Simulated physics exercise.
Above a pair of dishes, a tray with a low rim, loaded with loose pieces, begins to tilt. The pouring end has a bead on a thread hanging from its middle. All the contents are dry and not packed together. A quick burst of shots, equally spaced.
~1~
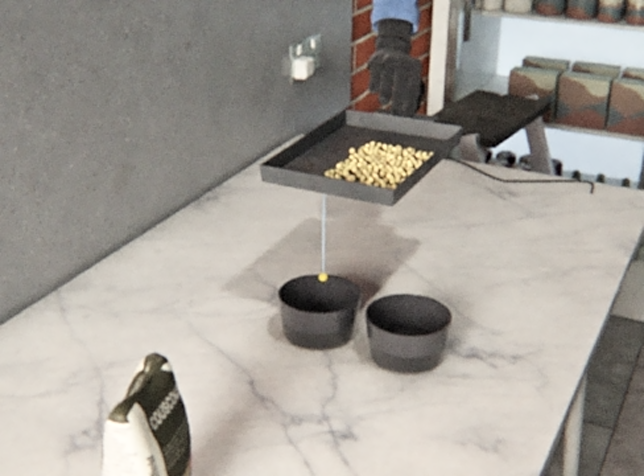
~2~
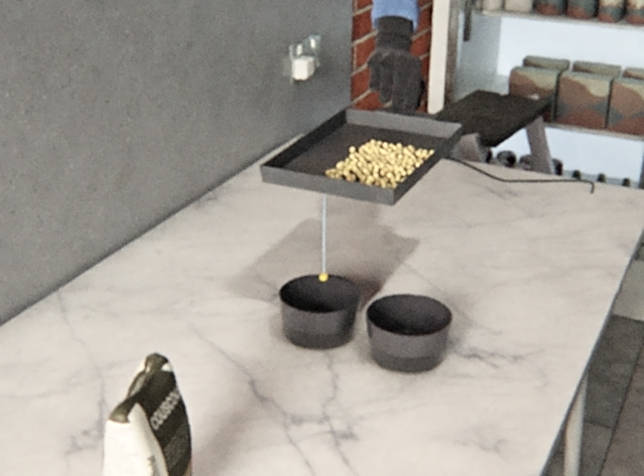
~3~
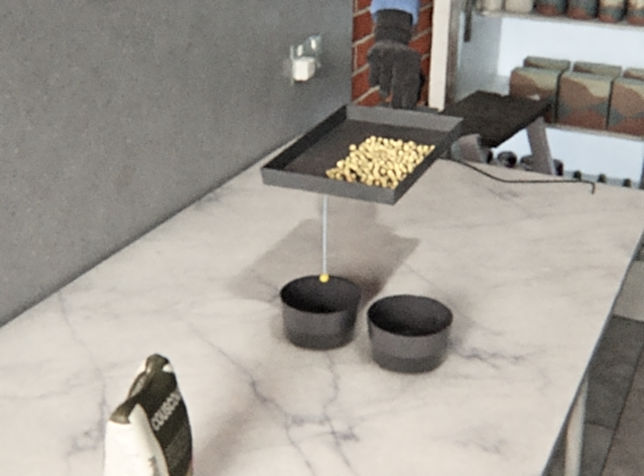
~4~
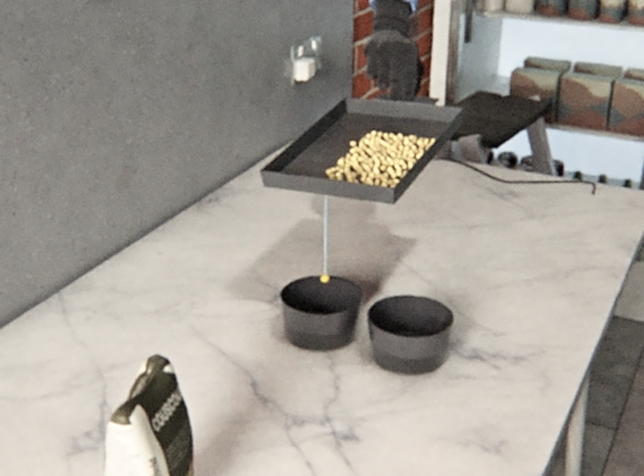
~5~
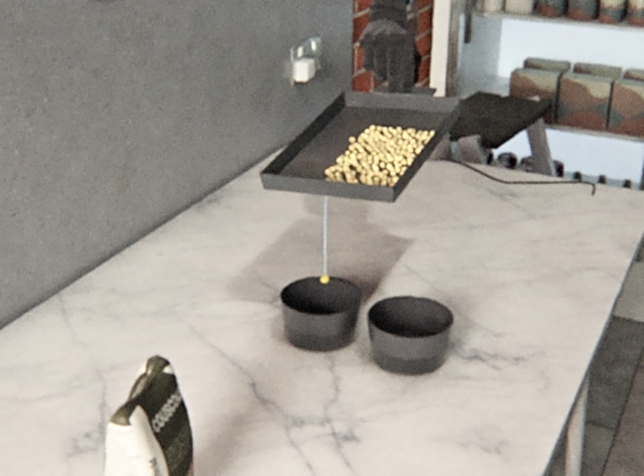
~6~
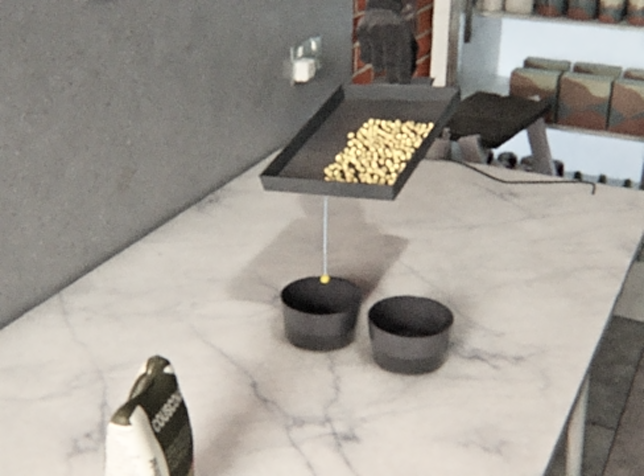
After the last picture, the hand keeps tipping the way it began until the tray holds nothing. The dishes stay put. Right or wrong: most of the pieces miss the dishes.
Right.
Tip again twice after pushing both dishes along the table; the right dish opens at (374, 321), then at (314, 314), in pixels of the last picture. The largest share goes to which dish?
Trial one goes to the one to the left, trial two to the one to the left.
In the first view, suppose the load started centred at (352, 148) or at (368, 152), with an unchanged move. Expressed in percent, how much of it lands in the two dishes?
In order, about 0 and 10 in a hundred.
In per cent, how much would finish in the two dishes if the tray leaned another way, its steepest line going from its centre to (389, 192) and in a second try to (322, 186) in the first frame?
Around 60 percent for the first aim and around 30 percent for the second.
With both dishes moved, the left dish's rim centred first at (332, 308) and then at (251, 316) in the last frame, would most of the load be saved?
Short of half, then short of half.
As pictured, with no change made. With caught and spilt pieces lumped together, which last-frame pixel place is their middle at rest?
Somewhere around (244, 318) in the last picture.
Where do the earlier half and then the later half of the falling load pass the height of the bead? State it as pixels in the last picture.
At (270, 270) for the first part, then at (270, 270) for the others.
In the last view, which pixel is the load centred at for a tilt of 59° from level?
The middle of the pieces shows up near (311, 173).
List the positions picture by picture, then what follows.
In the first picture, corners of the pouring end (262, 165) and (393, 189), level; middle of the load (376, 168), soya beans; left dish (301, 327); right dish (392, 350); bead on its thread (323, 277).
In the second picture, corners of the pouring end (262, 165) and (393, 188), level; middle of the load (377, 167).
In the third picture, corners of the pouring end (262, 167) and (393, 188), tipped barely, lowest at the left corner; middle of the load (377, 165).
In the fourth picture, corners of the pouring end (262, 170) and (393, 187), tipped a little, lowest at the left corner; middle of the load (377, 162).
In the fifth picture, corners of the pouring end (261, 173) and (392, 186), tipped a little, lowest at the left corner; middle of the load (377, 158).
In the sixth picture, corners of the pouring end (261, 175) and (391, 184), tipped a little, lowest at the left corner; middle of the load (375, 154); left dish (303, 329); right dish (394, 352).
Just after the last frame, tray tipped steeply; almost all on the tray; just a few outside both; just a few in the air.
A moment on, tray tipped right over; almost all on the tray; just a few outside both; just a few in the air.
Further on, tray tipped past a quarter turn; about a tenth in the left dish; almost all outside both.
When it is over, tray tipped past a quarter turn; not one in the right dish; about a tenth in the left dish; almost all outside both.
